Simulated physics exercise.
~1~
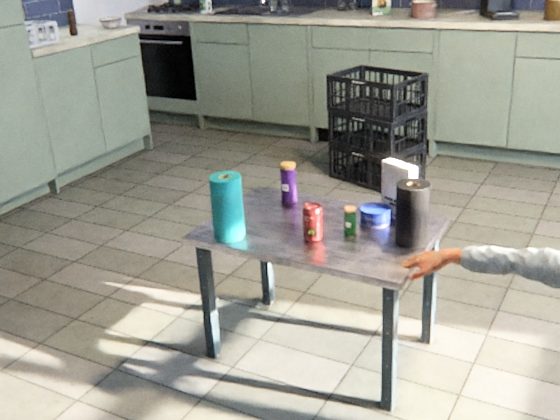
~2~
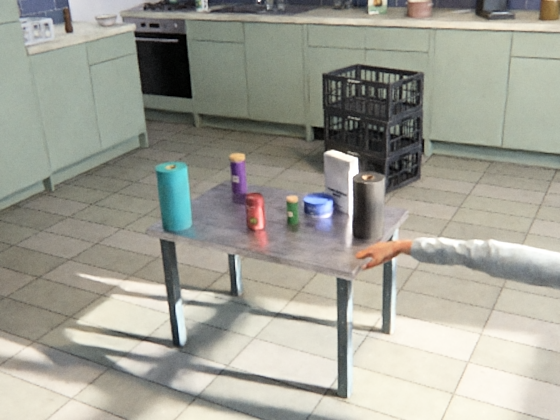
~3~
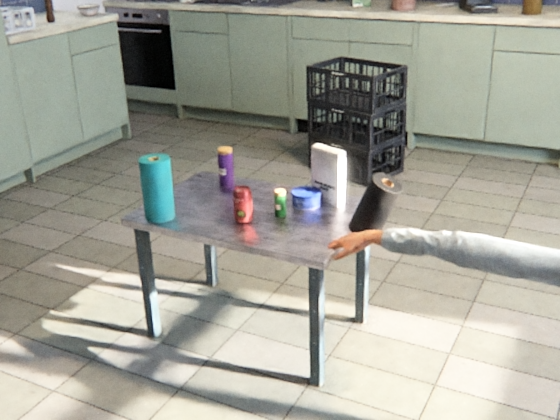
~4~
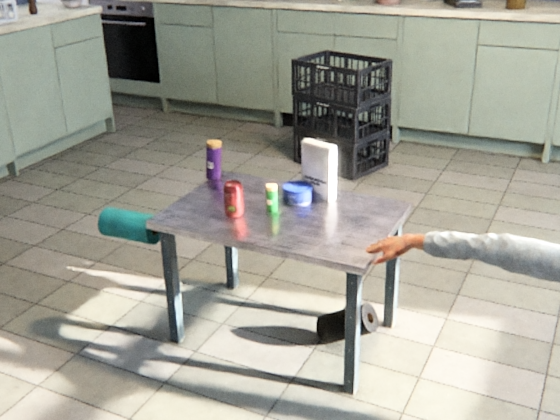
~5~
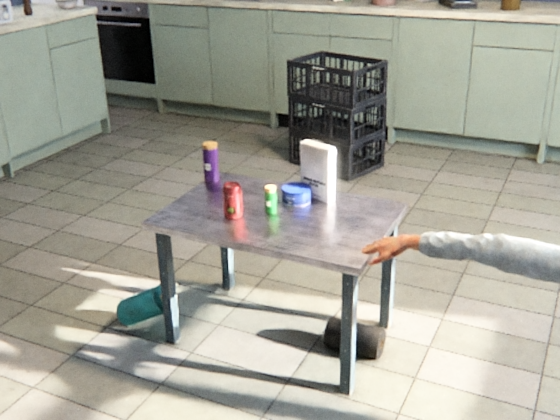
The clip shows a hand at the edge of a small table holding jars, a can, rolls and a white book as the table shifts; the black roll tips off the right side, then the turquoise roll drops off the left, and both end on the floor while the rest stay upright.
